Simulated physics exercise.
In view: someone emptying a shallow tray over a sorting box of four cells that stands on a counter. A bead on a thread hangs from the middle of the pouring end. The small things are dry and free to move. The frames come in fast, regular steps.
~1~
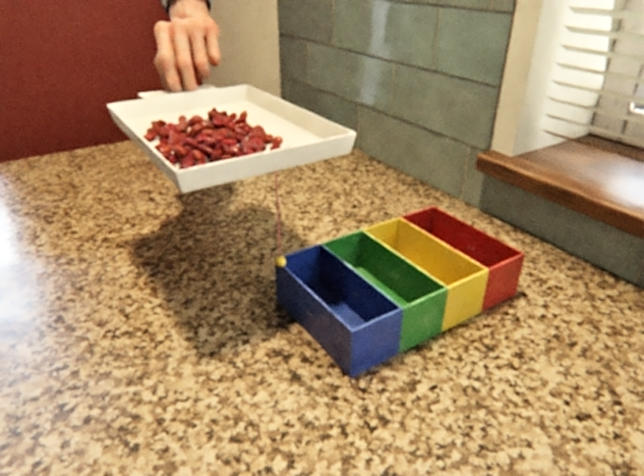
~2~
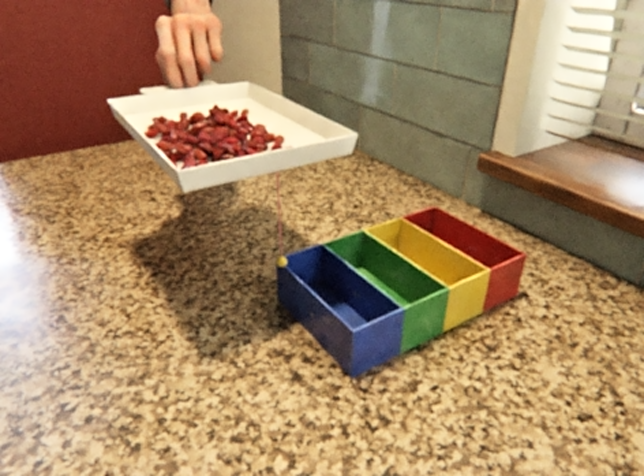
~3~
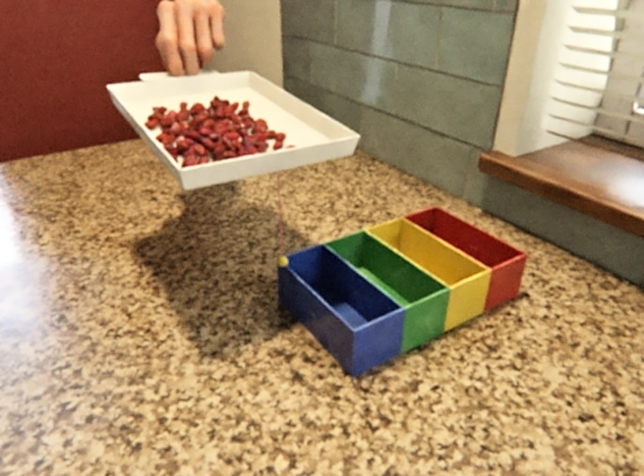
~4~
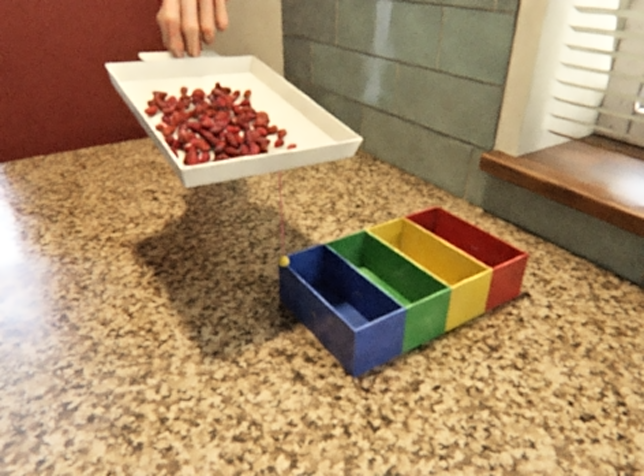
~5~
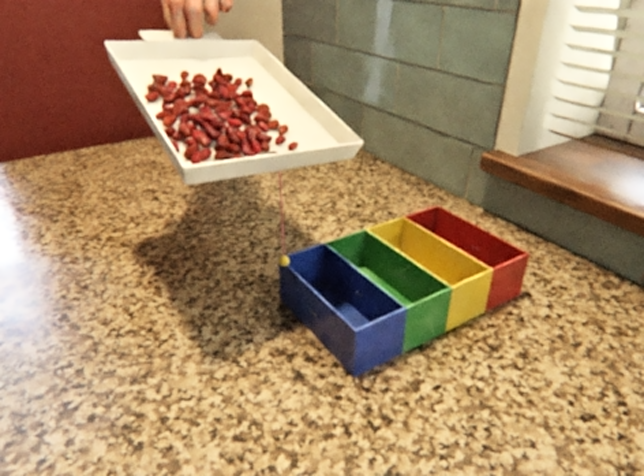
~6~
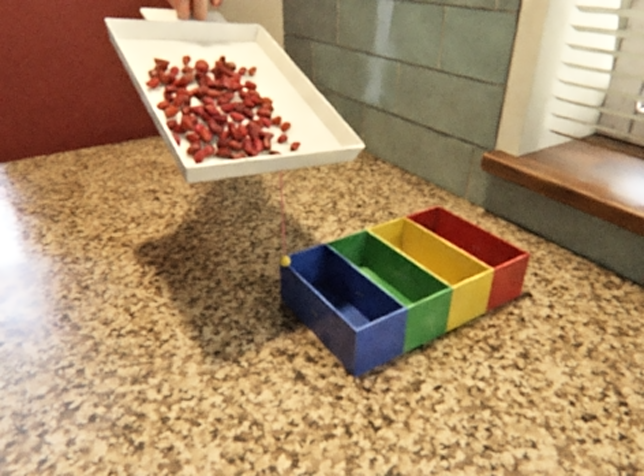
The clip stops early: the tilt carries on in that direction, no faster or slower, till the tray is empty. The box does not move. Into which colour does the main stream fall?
Fullest: The blue cell.
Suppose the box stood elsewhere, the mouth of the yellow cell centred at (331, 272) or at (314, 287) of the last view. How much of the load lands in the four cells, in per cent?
About 90 and 90 per cent.
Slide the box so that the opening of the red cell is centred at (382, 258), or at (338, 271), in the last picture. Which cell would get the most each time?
In turn: The cell in yellow; the cell in red.
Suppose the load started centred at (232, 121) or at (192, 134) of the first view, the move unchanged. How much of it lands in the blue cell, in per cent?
First some 40, then 30 per cent.
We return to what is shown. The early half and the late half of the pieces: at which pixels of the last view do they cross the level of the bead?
Around (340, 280) and then (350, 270).
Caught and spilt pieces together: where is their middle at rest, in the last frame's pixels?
Roughly at (354, 332).
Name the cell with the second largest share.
It is the green cell.
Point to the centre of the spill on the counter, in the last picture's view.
Near (318, 387).
Soon after the last picture, tray tipped steeply; all on the tray.
A little later, tray tipped past a quarter turn; nearly all on the tray; a stray few in the blue cell; a stray few in the green cell; a stray few falling or outside the box.
Later still, tray tipped past a quarter turn; about half in the blue cell; about a quarter in the green cell; about a quarter falling or outside the box.
At rest, tray tipped past a quarter turn; about half in the blue cell; about a quarter in the green cell; none in the yellow cell; none in the red cell; about a quarter outside the box.
